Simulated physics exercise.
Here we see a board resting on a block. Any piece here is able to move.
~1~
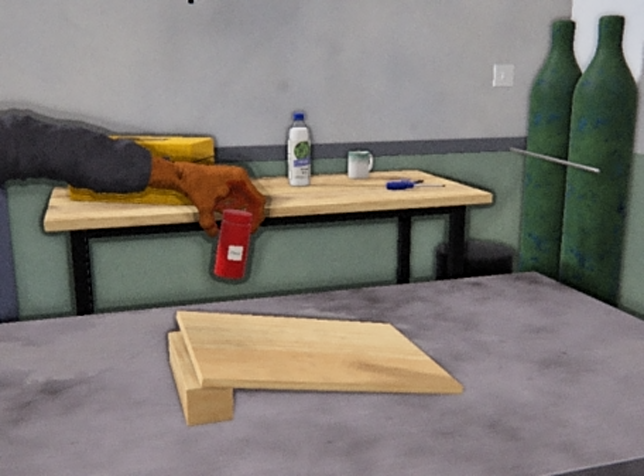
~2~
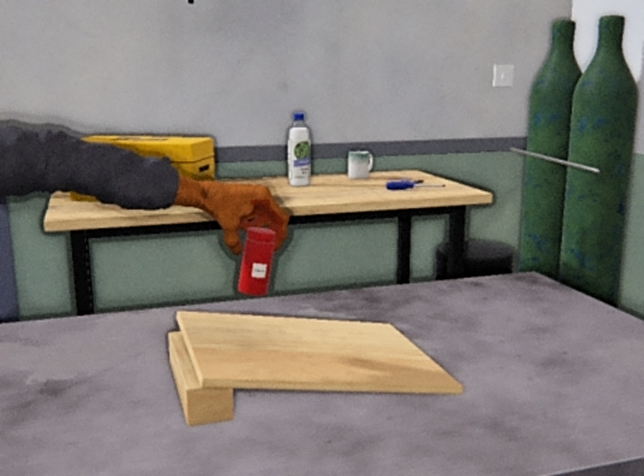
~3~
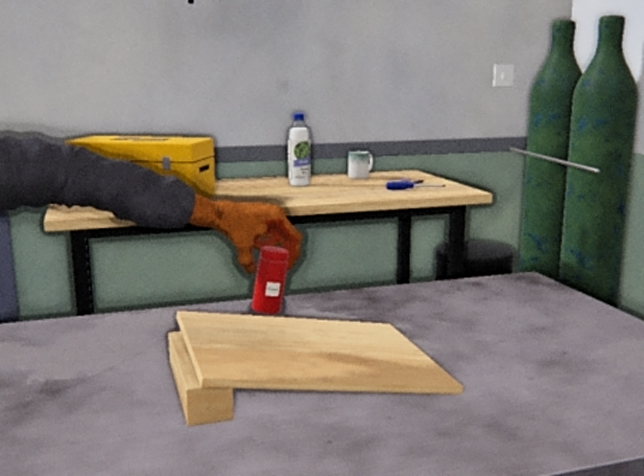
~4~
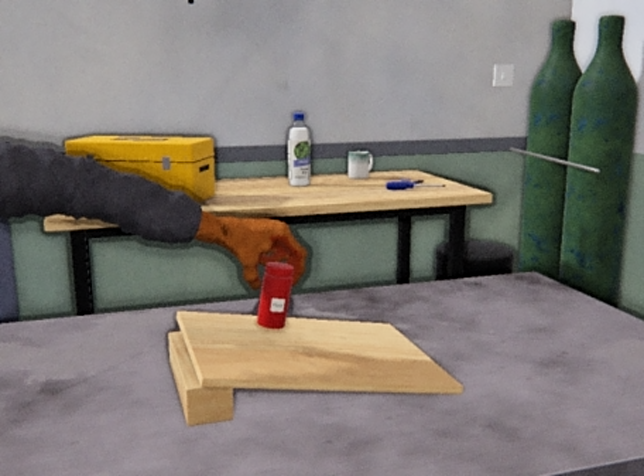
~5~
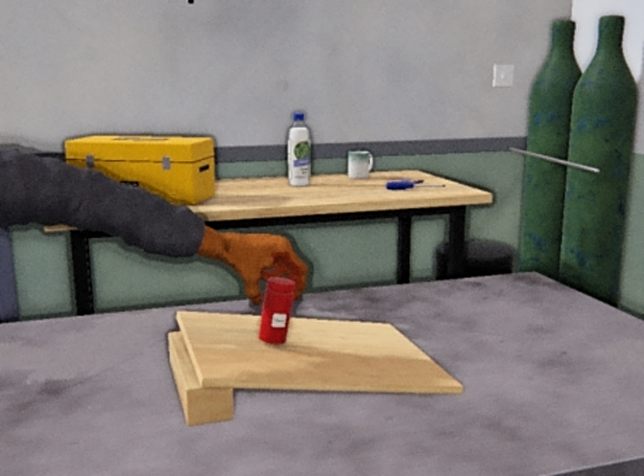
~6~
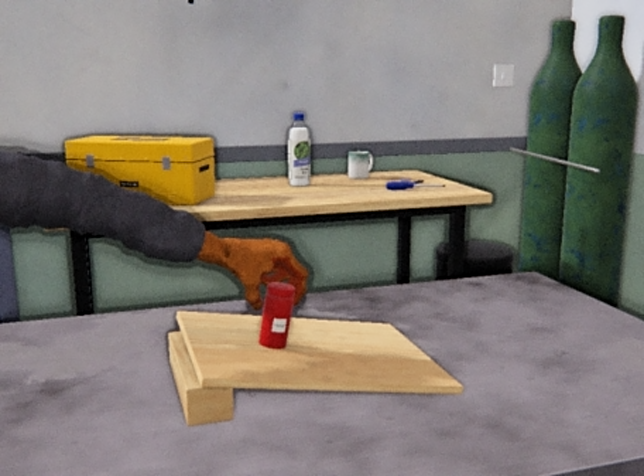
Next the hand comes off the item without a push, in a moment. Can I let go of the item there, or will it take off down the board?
It will not go anywhere.
Then, 0.20 s later than the last frame, all is still.
Then, 0.40 s later than the last frame, red shaker resting near (277, 316).
Then, 0.60 s later than the last frame, red shaker resting near (278, 315).
When it is over, it is as before. End places, in pixels of the last picture, red shaker near (278, 315). The red shaker remains at rest.
